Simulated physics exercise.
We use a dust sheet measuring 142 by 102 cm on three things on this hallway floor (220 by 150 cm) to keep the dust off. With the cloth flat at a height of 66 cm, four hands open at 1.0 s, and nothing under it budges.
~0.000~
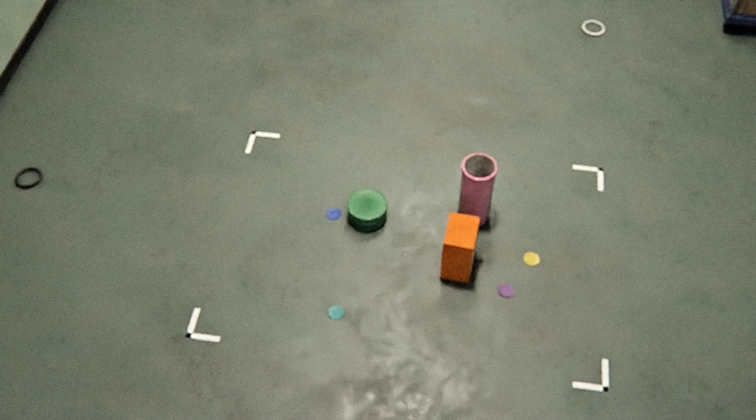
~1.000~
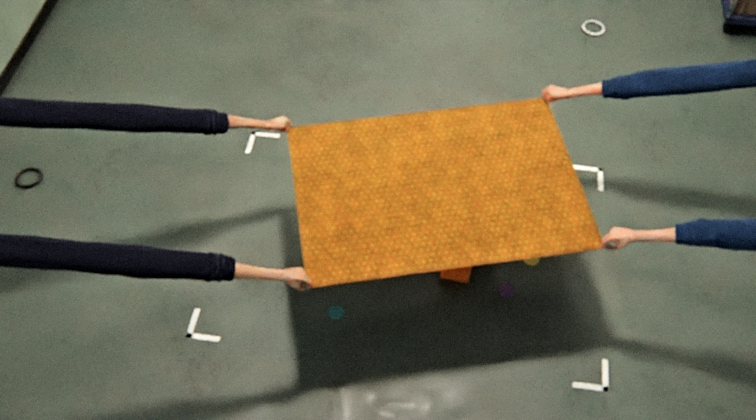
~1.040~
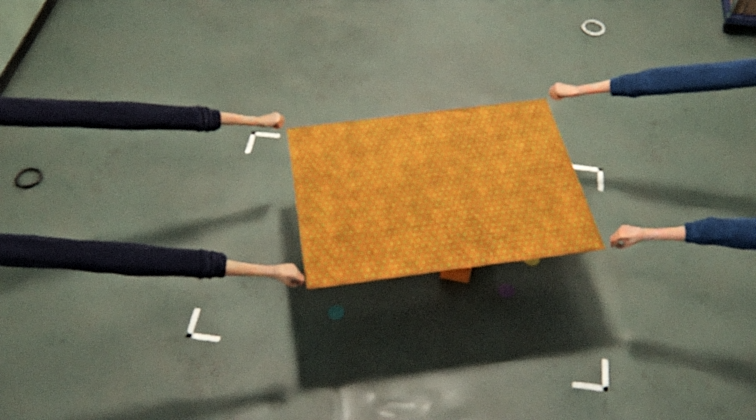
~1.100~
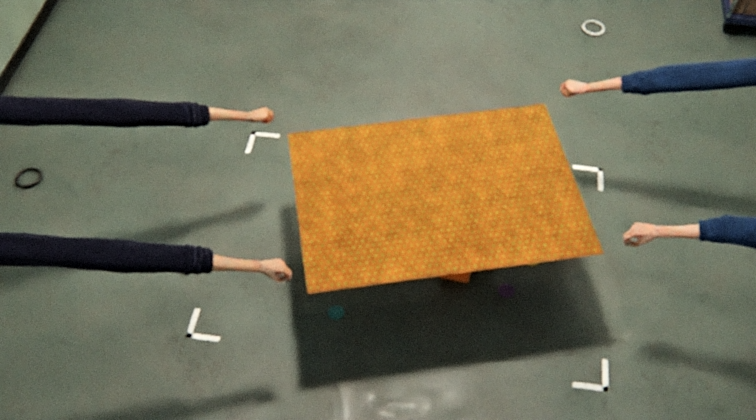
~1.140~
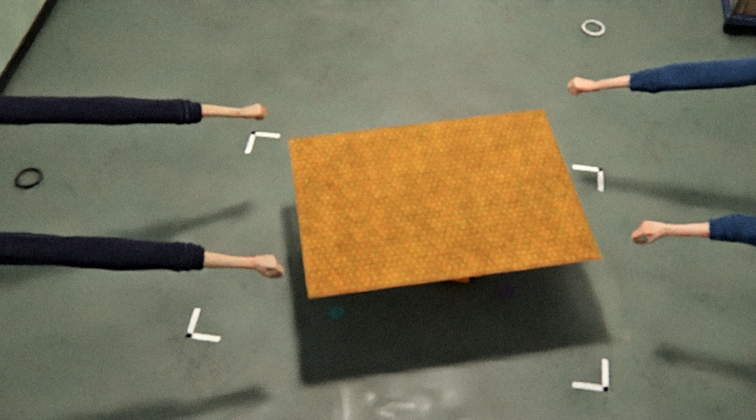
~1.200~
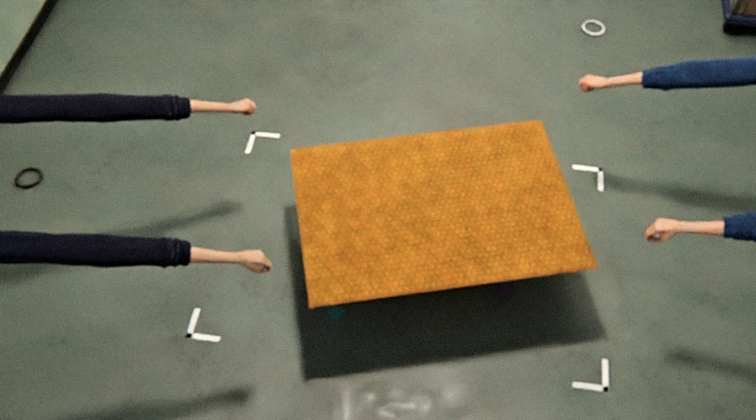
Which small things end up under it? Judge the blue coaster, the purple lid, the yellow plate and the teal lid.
In order: The blue coaster ends under the cloth; the purple lid gets covered; the yellow plate remains in the open; the teal lid ends under the cloth.
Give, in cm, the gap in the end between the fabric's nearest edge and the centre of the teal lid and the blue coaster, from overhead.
Roughly 4 cm, then 8 cm.
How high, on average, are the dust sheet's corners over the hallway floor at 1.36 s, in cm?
20 cm.
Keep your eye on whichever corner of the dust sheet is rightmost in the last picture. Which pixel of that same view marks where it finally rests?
Looks like it ends up close to (542, 288).
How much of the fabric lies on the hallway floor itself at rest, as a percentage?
15 per cent.
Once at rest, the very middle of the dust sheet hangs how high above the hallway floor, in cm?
About 30 cm up.
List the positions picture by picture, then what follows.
In the first frame, blue coaster (334, 214); purple lid (506, 290); yellow plate (532, 259); teal lid (336, 312); orange box (462, 230), 33 cm tall; pink pot (480, 166), 44 cm tall; green bin (367, 204), 12 cm tall.
In the second frame, dust sheet corners (307, 288) (287, 128) (546, 98) (606, 248); highest point 66 cm, lowest 66 cm.
In the third frame, dust sheet corners (307, 289) (287, 129); highest point 65 cm, lowest 65 cm.
In the fourth frame, dust sheet corners (308, 294) (288, 134); highest point 62 cm, lowest 61 cm.
In the fifth frame, dust sheet corners (308, 299) (289, 140); highest point 58 cm, lowest 57 cm.
In the sixth frame, dust sheet corners (310, 308) (290, 151) (541, 121) (598, 269); highest point 50 cm, lowest 48 cm.
At 1.4 s, 0 % of it is down, spanning 161 by 130 cm, above teal lid, blue coaster, yellow plate, purple lid.
At 1.5 s, 10 % of it is down, spanning 140 by 120 cm, above teal lid, blue coaster, yellow plate, purple lid.
At 1.7 s, 15 % of it is down, spanning 136 by 122 cm, above teal lid, blue coaster, yellow plate, purple lid.
At 1.8 s, 15 % of it is down, spanning 137 by 126 cm, above teal lid, blue coaster, purple lid.
At 3.3 s, 15 % of it is down, spanning 131 by 118 cm, above teal lid, blue coaster, purple lid.
